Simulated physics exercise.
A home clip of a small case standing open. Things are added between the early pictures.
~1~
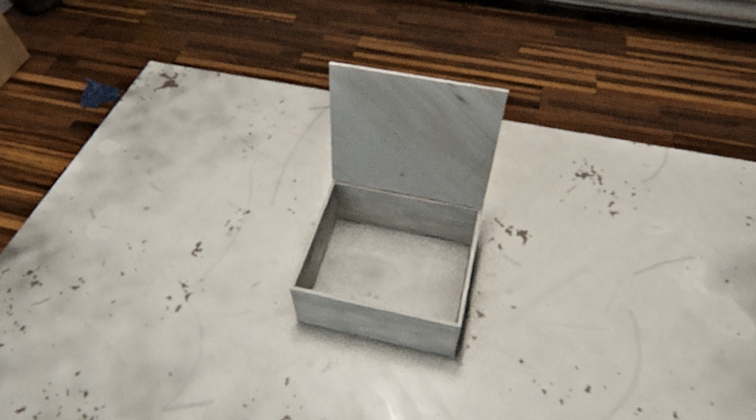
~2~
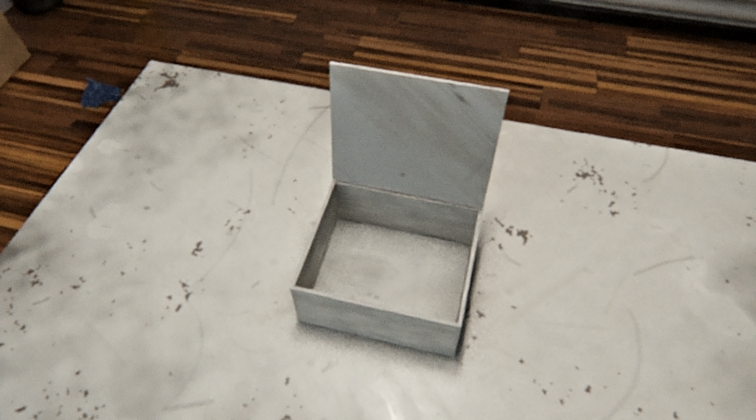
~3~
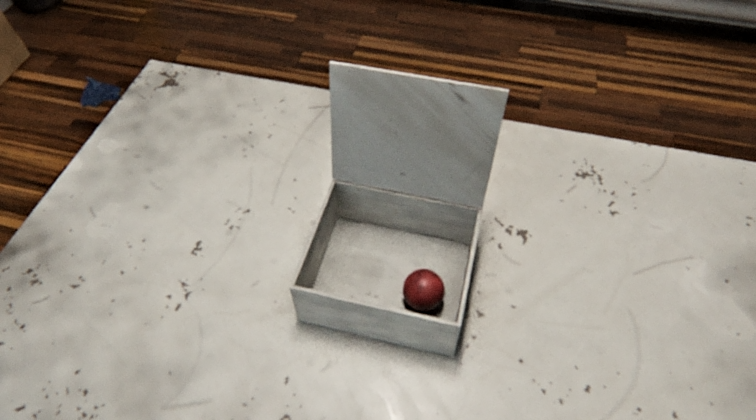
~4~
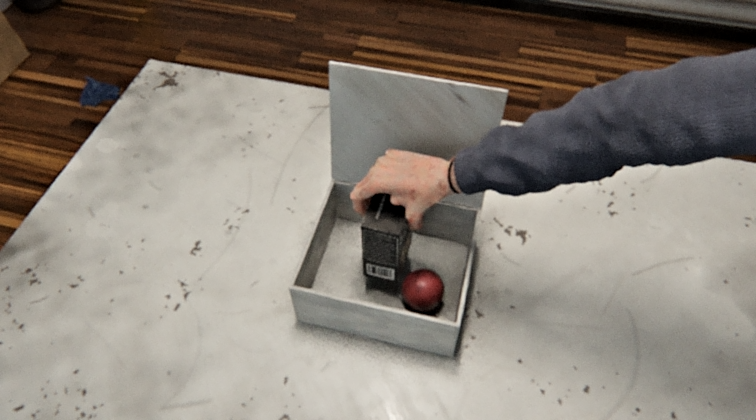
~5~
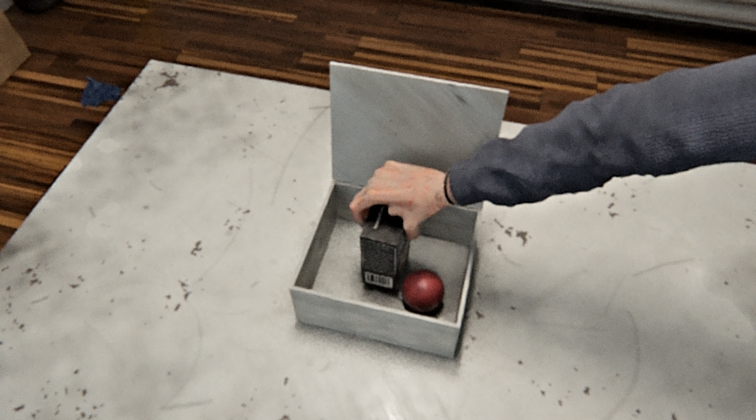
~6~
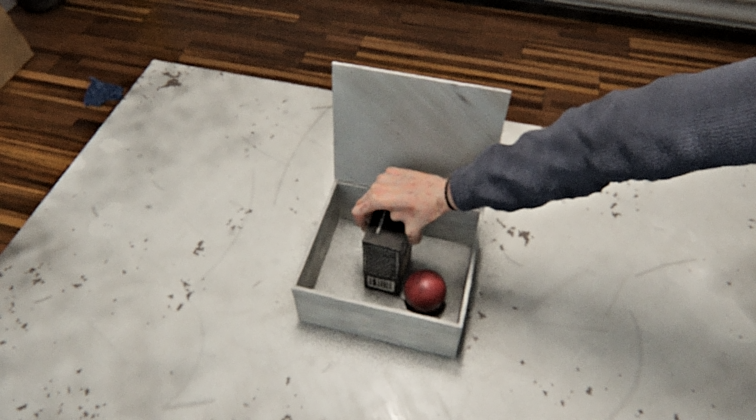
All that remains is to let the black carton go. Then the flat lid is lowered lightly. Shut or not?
As it turns out, it is held up.
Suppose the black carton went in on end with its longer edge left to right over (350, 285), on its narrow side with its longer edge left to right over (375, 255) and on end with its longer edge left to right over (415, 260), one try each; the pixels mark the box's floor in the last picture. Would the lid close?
In the first case it will not close; in the second case it sits on the rim; in the third case it is held up.
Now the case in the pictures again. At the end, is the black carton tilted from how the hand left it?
The black carton keeps its pose.
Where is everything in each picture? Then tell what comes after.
In the first picture, the last thing is not in view yet.
In the second picture, the last thing is not in view yet.
In the third picture, the last thing is not in view yet; red ball (424, 290).
The fourth picture shows on its way; black carton (388, 234); red ball (423, 290).
The fifth picture shows on its way; black carton (386, 244); red ball (423, 291).
The sixth picture shows in place under the hand; black carton (388, 248); red ball (425, 291).
Then, 1.20 s after the last picture, lid starting down.
Then, 1.70 s after the last picture, lid 48° above the rim.
Then, 3.80 s after the last picture, lid 39° above the rim.
At rest, lid 38° above the rim; both in place. Seen from the same camera at the end, black carton near (388, 250).
